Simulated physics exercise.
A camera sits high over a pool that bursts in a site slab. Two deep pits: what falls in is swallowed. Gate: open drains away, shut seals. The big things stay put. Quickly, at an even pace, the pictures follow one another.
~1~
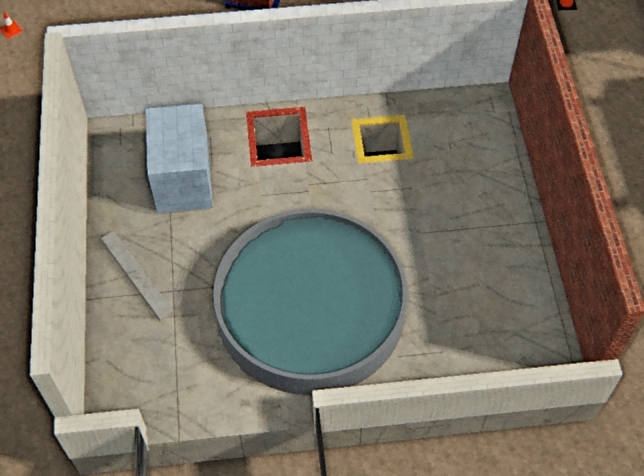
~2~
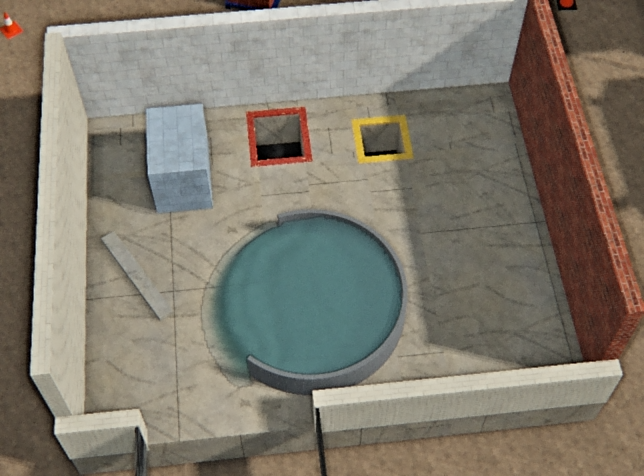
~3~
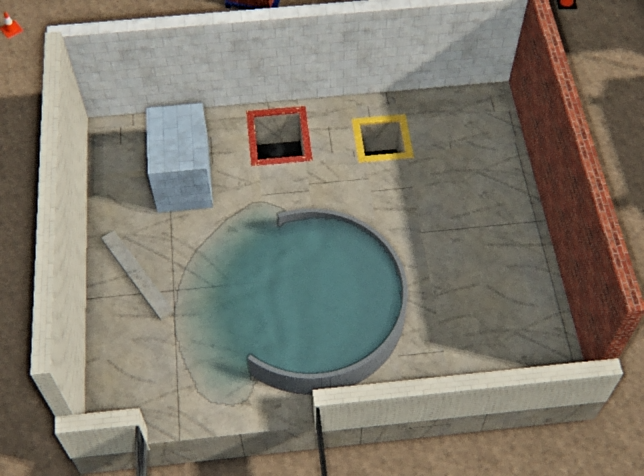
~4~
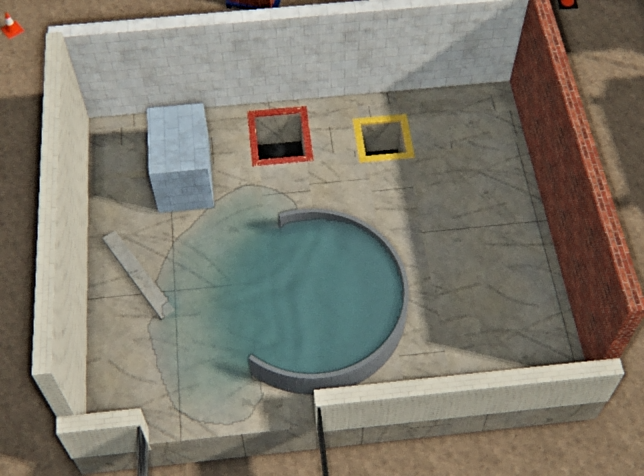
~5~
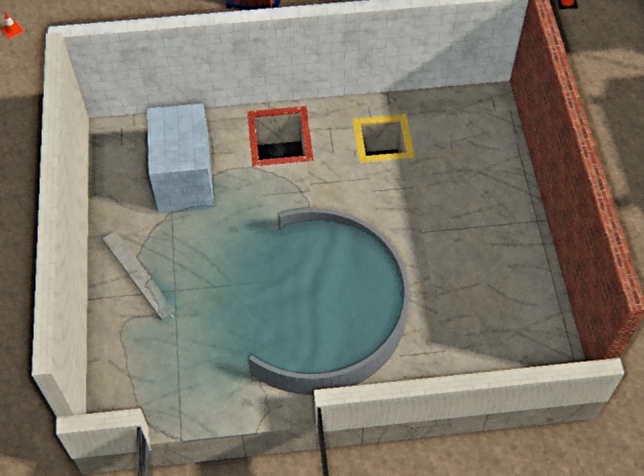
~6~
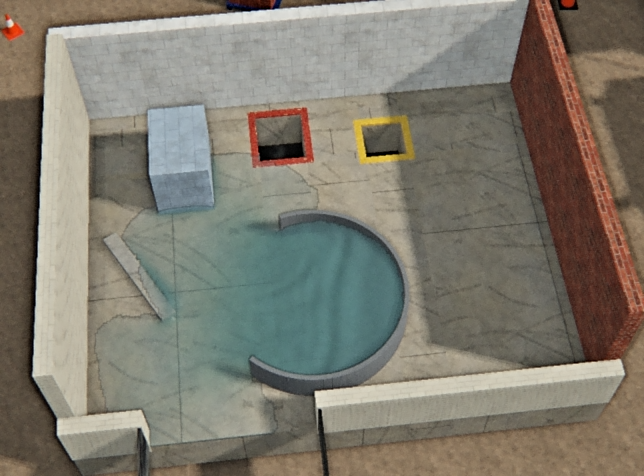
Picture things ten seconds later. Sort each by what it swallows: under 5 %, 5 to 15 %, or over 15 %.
Sorted: Gate over 15 %, yellow pit under 5 %, red pit over 15 %.
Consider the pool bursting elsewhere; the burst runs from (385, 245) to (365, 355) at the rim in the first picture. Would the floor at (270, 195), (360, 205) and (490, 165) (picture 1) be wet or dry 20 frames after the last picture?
The first would be still unwetted, the second still unwetted and the third drenched.
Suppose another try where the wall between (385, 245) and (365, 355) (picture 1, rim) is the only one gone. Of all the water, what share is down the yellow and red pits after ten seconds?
Approximately, yellow takes 20 % and red takes 10 %.
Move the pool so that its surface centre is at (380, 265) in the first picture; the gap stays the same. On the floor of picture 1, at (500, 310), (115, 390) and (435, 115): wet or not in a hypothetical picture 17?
Well, first one stays dry, second one got wet, third one stays dry.
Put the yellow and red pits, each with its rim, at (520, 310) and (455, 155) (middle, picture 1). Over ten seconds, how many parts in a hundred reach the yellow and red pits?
Of everything, yellow catches 2 per cent while red catches 8 per cent.
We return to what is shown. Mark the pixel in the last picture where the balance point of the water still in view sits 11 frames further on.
I'd place it roughly at (218, 289).
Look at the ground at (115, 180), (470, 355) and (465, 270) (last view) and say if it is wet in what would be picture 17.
First swamped, then spared, then spared.
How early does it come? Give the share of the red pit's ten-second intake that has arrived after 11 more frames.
That comes out to 5 per cent by my count.
A moment on, water covers 30 % of the floor; the gate 1 %, the yellow pit 0 %, the red pit 0 %.
Next, water covers 35 % of the floor; the gate 2 %, the yellow pit 0 %, the red pit 1 %.
Then, water covers 40 % of the floor; the gate 5 %, the yellow pit 0 %, the red pit 2 %.
Later, water covers 55 % of the floor; the gate 14 %, the yellow pit 1 %, the red pit 12 %.
In the end, water covers 60 % of the floor; the gate 25 %, the yellow pit 3 %, the red pit 21 %.
